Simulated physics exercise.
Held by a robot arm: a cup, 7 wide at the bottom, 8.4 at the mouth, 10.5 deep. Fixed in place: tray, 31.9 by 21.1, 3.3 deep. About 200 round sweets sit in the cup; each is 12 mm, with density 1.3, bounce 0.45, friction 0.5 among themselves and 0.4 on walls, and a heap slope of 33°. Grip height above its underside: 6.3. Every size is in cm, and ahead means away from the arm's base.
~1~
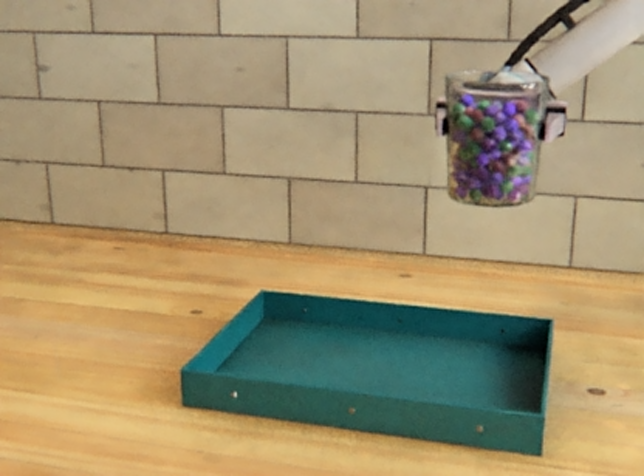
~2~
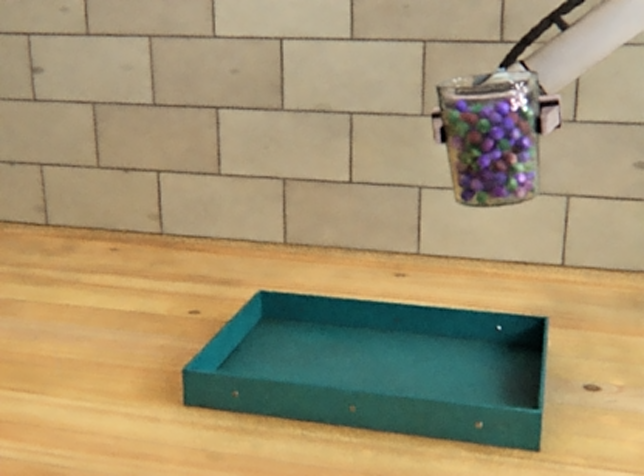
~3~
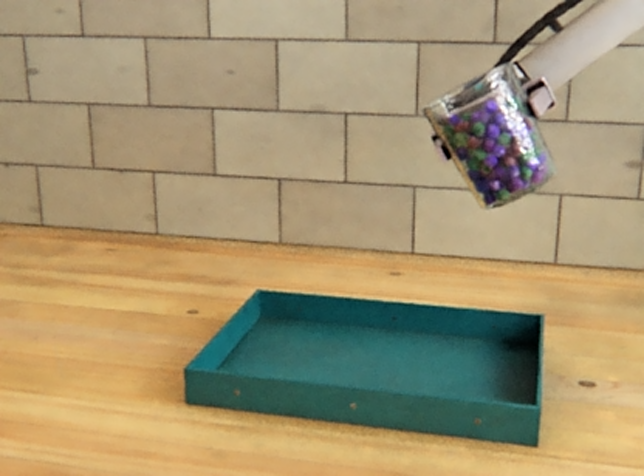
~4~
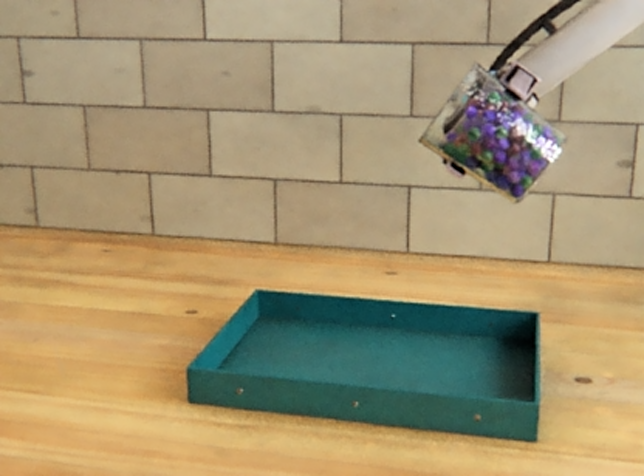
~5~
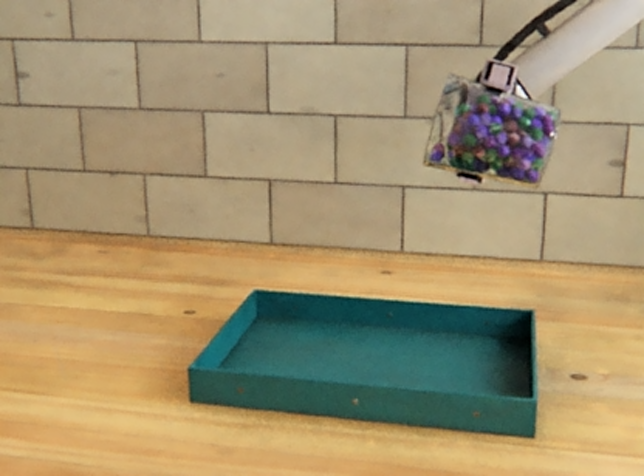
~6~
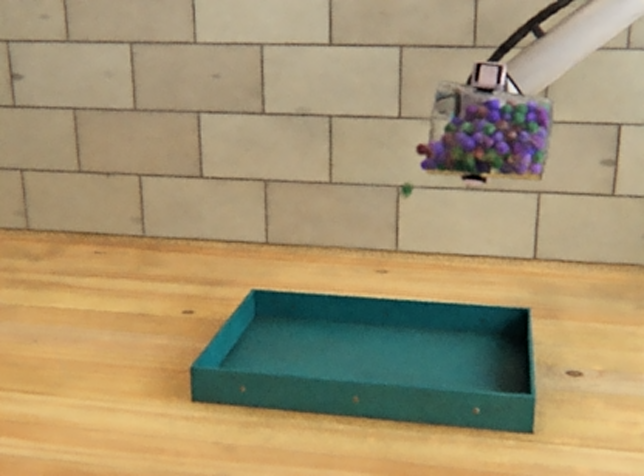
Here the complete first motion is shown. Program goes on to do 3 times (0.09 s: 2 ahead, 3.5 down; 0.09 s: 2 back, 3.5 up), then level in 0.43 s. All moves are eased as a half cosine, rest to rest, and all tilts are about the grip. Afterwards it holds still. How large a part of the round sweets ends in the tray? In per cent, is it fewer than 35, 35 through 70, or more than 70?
35 through 70 per cent.
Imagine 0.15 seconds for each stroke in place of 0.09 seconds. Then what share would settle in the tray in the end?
I'd expect close to 25 per cent then.
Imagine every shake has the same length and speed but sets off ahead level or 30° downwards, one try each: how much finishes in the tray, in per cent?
Roughly 90 per cent, then 60 per cent.
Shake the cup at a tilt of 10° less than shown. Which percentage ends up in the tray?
It would be near 25 per cent.
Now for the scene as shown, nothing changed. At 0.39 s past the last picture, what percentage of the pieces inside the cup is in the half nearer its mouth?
That share comes to roughly 45 percent.
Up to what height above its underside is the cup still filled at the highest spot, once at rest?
Height at rest: Approx. 6.0 cm.
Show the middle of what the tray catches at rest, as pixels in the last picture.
In the final picture, somewhere near (300, 347).
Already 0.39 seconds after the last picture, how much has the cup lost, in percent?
25 %.
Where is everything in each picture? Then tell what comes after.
In the first picture, cup middle at (494, 140), level; upper third of the load around (496, 123), from x 455 to 535, top at y 105; 197 in the cup.
In the second picture, cup middle at (492, 140), tilted 8° forward; upper third of the load around (494, 124), from x 455 to 530, top at y 105.
In the third picture, cup middle at (494, 140), tilted 29° forward; upper third of the load around (498, 125), from x 450 to 545, top at y 100.
In the fourth picture, cup middle at (495, 137), tilted 56° forward; upper third of the load around (500, 121), from x 450 to 555, top at y 95.
In the fifth picture, cup middle at (494, 135), tilted 77° forward; upper third of the load around (504, 118), from x 440 to 550, top at y 100.
In the sixth picture, cup middle at (491, 134), tilted 85° forward; upper third of the load around (509, 121), from x 405 to 545, top at y 105; 196 in the cup, 1 in flight or on a rim.
Then, 0.39 s after the last picture, tilted 85° forward, highest piece 28 above the table; 148 in the cup, 31 in the tray, 18 in flight or on a rim.
Then, 0.78 s after the last picture, tilted 36° forward, highest piece 27 above the table; 105 in the cup, 88 in the tray, 1 on the table or floor, 3 in flight or on a rim.
Then, 1.17 s after the last picture, level, highest piece 25 above the table; 105 in the cup, 88 in the tray, 4 on the table or floor.
Then, 2.22 s after the last picture, level, highest piece 25 above the table; 105 in the cup, 88 in the tray, 4 on the table or floor.
Final count, 105 in the cup, 88 in the tray, 4 on the table or floor. That is 45 % in the tray.
